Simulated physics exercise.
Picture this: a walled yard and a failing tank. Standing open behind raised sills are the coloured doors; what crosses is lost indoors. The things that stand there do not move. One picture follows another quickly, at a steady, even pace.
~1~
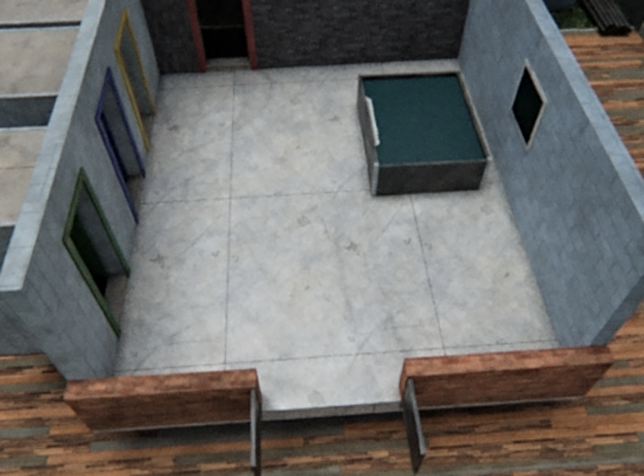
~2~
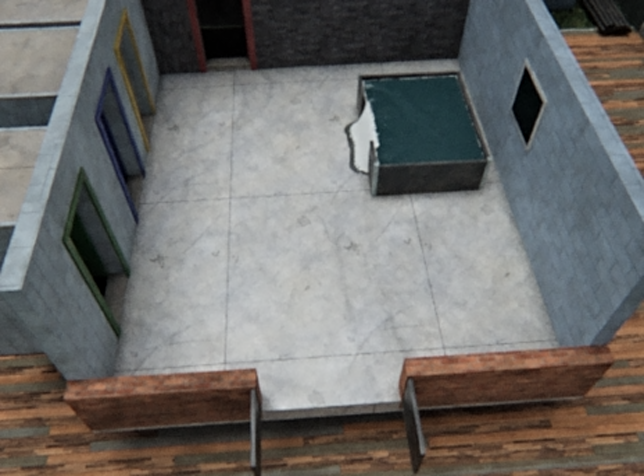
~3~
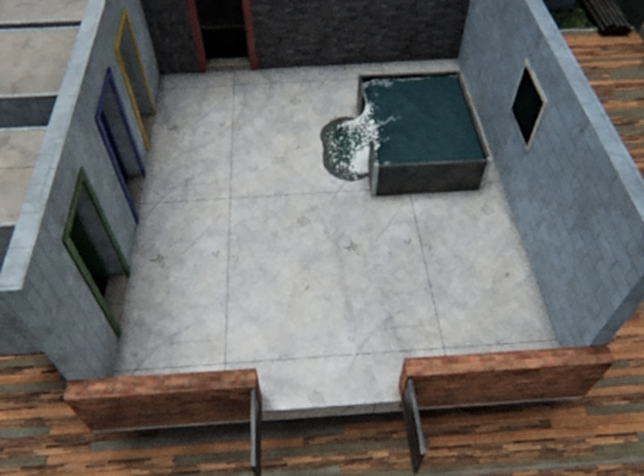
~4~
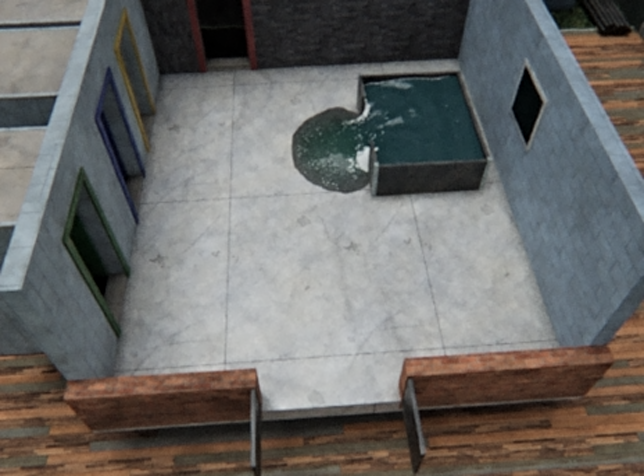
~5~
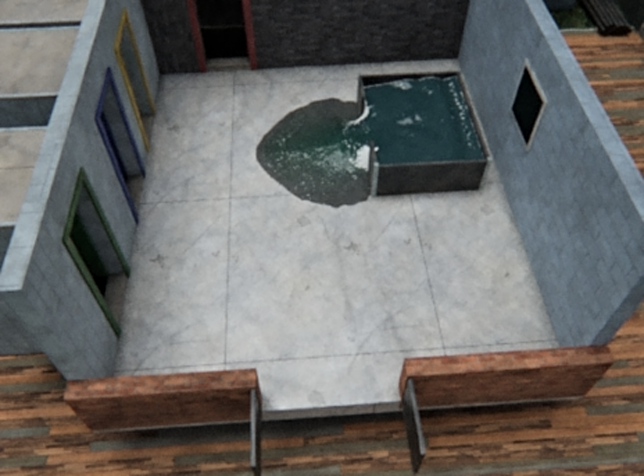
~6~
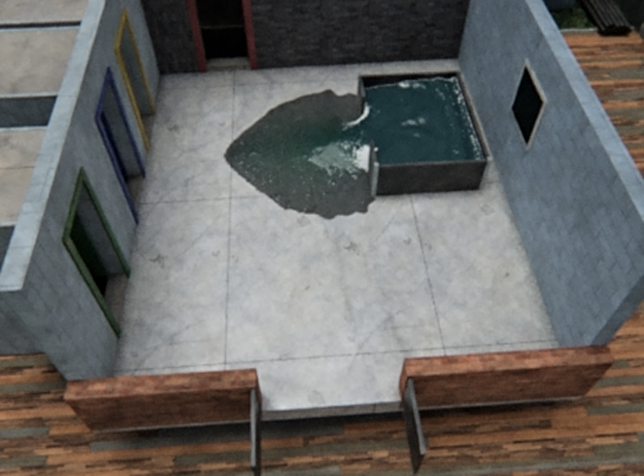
Walled yard with coloured doorways, water pouring from a gap in an open tank's left side and spreading left across pale floor.
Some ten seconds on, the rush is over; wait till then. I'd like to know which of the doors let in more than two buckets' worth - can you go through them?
Sure: The blue door lets in more; the red door does not; the green door does not; the yellow door lets in more.
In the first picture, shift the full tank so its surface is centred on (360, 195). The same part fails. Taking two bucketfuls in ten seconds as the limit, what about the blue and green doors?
Briefly, the blue door overshoots and the green door overshoots.
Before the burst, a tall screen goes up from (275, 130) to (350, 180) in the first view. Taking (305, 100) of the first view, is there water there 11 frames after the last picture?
My call for that spot - a puddle.
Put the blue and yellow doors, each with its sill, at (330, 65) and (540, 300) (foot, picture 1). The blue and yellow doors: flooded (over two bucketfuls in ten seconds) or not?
Going through them, I find the blue door door escapes flooding and the yellow door door escapes flooding.
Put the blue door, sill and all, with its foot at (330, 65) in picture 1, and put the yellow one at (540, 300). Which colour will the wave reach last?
Last: The yellow one.
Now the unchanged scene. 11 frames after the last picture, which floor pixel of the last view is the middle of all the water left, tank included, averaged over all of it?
It is around (338, 149).
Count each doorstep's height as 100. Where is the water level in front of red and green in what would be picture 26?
Approx. 60 % then 70 %.
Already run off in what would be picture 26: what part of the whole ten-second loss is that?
Note - share reached: 50 %.
A moment on, water covers 30 % of the floor; the blue door wet at the sill, nothing in, the red door not reached, the green door not reached, the yellow door under two buckets in.
Next, water covers 45 % of the floor; the blue door over two buckets in, the red door wet at the sill, nothing in, the green door not reached, the yellow door over two buckets in.
Then, water covers 50 % of the floor; the blue door far over two buckets in, the red door wet at the sill, nothing in, the green door wet at the sill, nothing in, the yellow door far over two buckets in.
Later, water covers 60 % of the floor; the blue door far over two buckets in, the red door wet at the sill, nothing in, the green door wet at the sill, nothing in, the yellow door far over two buckets in.
In the end, water covers 90 % of the floor; the blue door far over two buckets in, the red door wet at the sill, nothing in, the green door wet at the sill, nothing in, the yellow door far over two buckets in.
